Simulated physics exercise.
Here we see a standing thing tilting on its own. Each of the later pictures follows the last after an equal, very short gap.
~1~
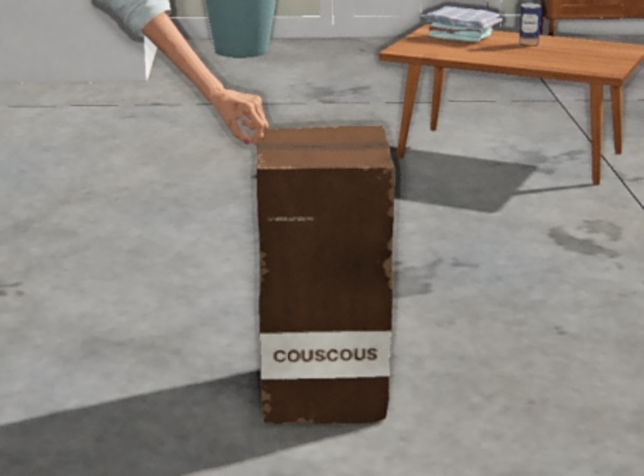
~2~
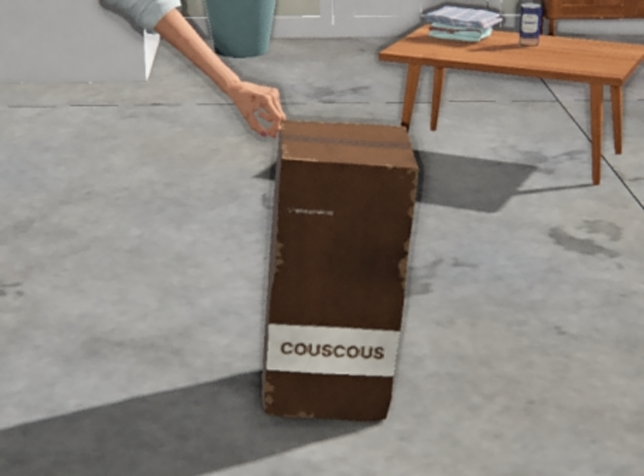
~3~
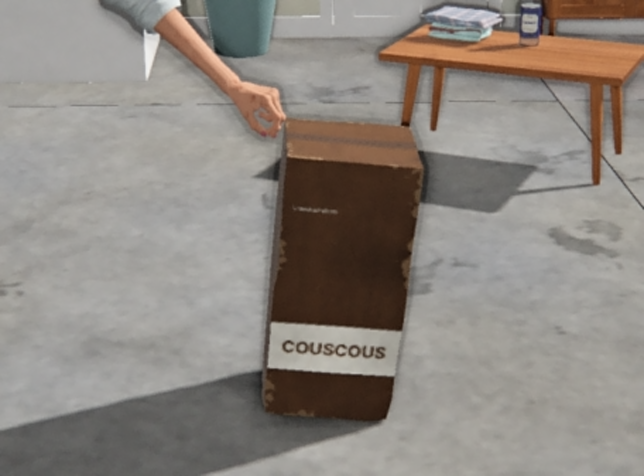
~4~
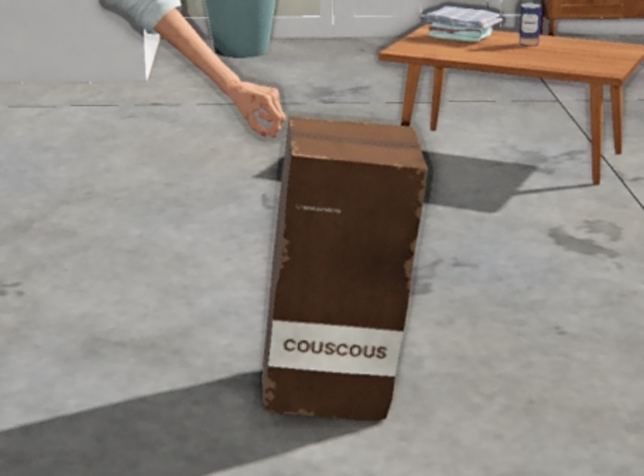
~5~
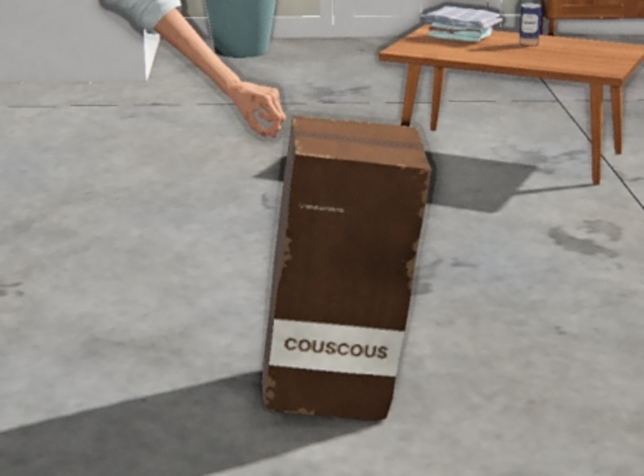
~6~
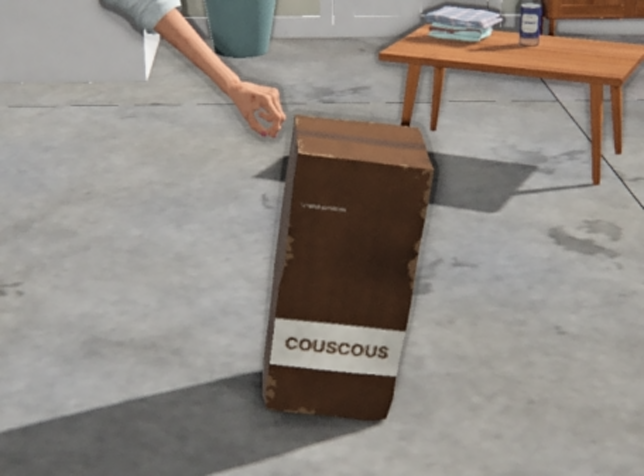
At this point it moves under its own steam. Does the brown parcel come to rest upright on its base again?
Yes, the brown parcel rights itself.
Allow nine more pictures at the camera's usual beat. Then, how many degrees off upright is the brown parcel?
It would be leaning close to 4° by then.
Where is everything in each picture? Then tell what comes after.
The first picture shows brown parcel (323, 275) upright.
The second picture shows brown parcel (334, 270) 5° off upright.
The third picture shows brown parcel (336, 270) 6° off upright.
The fourth picture shows brown parcel (339, 269) 7° off upright.
The fifth picture shows brown parcel (340, 268) 7° off upright.
The sixth picture shows brown parcel (341, 268) 8° off upright.
Then, 0.24 s past the last view, brown parcel upright near (325, 274).
Finally, the brown parcel returns to its base, near (323, 275).
